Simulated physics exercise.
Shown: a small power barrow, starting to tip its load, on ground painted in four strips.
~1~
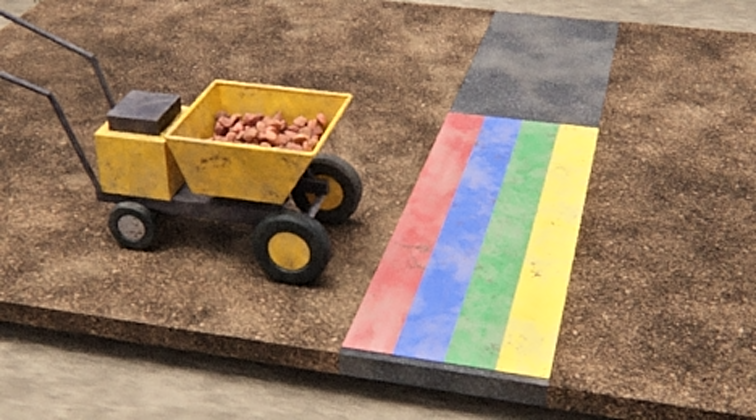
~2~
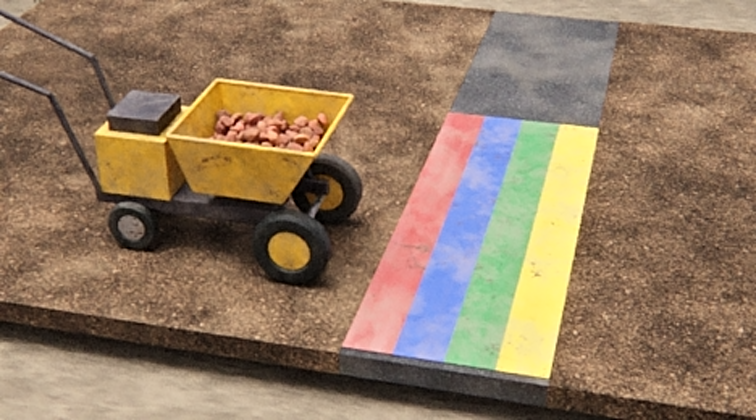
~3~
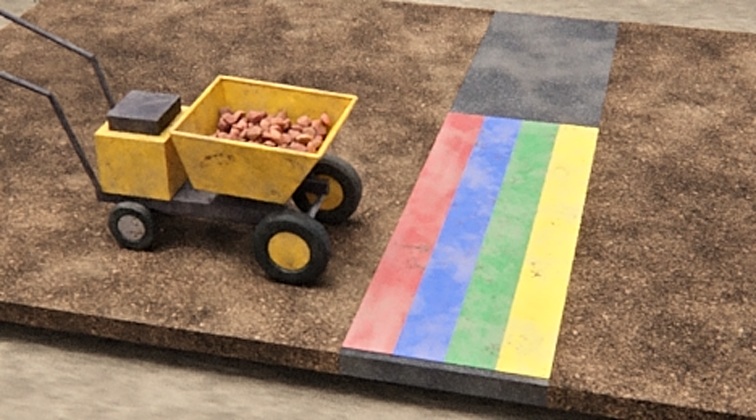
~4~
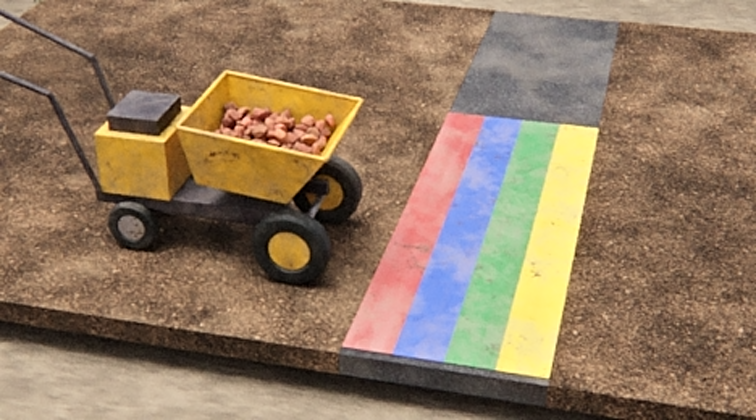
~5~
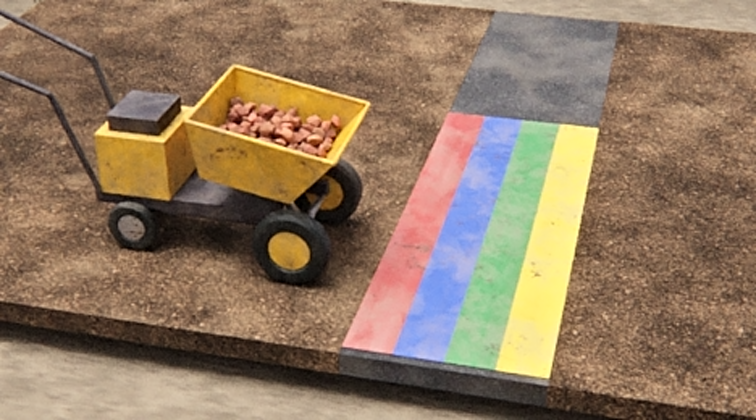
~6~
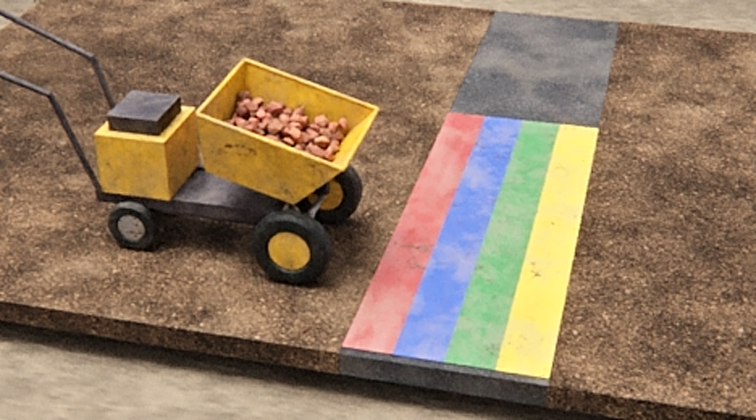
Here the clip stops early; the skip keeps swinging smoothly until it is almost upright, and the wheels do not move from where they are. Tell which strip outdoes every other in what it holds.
The blue strip holds the most.
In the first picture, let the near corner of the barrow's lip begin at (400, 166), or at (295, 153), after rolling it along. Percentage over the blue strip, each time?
The first gives 0 %, the second 30 %.
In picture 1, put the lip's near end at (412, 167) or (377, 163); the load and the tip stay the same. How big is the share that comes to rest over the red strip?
Around 0 and 0 per cent respectively.
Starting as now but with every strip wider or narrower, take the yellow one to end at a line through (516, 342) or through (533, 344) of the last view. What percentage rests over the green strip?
The first painting gives around 30 per cent, the second around 20 per cent.
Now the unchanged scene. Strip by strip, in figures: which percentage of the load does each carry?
I'd put the red strip near 10, the blue strip near 40, the green strip near 20 and the yellow strip near 0.
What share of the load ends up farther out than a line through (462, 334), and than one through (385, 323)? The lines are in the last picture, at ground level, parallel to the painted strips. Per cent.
Near 20 % and 70 %.
Just after the last frame, skip tipped steeply; every one in the skip.
A moment on, skip tipped right over; the larger part in the skip; just a few over the red strip; about a tenth over the blue strip.
Further on, skip tipped right over; roughly a quarter in the skip; about a tenth over the red strip; roughly a third over the blue strip; roughly a quarter over the green strip; just a few over the yellow strip.
When it is over, skip tipped right over; roughly a quarter in the skip; about a tenth over the red strip; roughly a third over the blue strip; roughly a quarter over the green strip; just a few over the yellow strip.
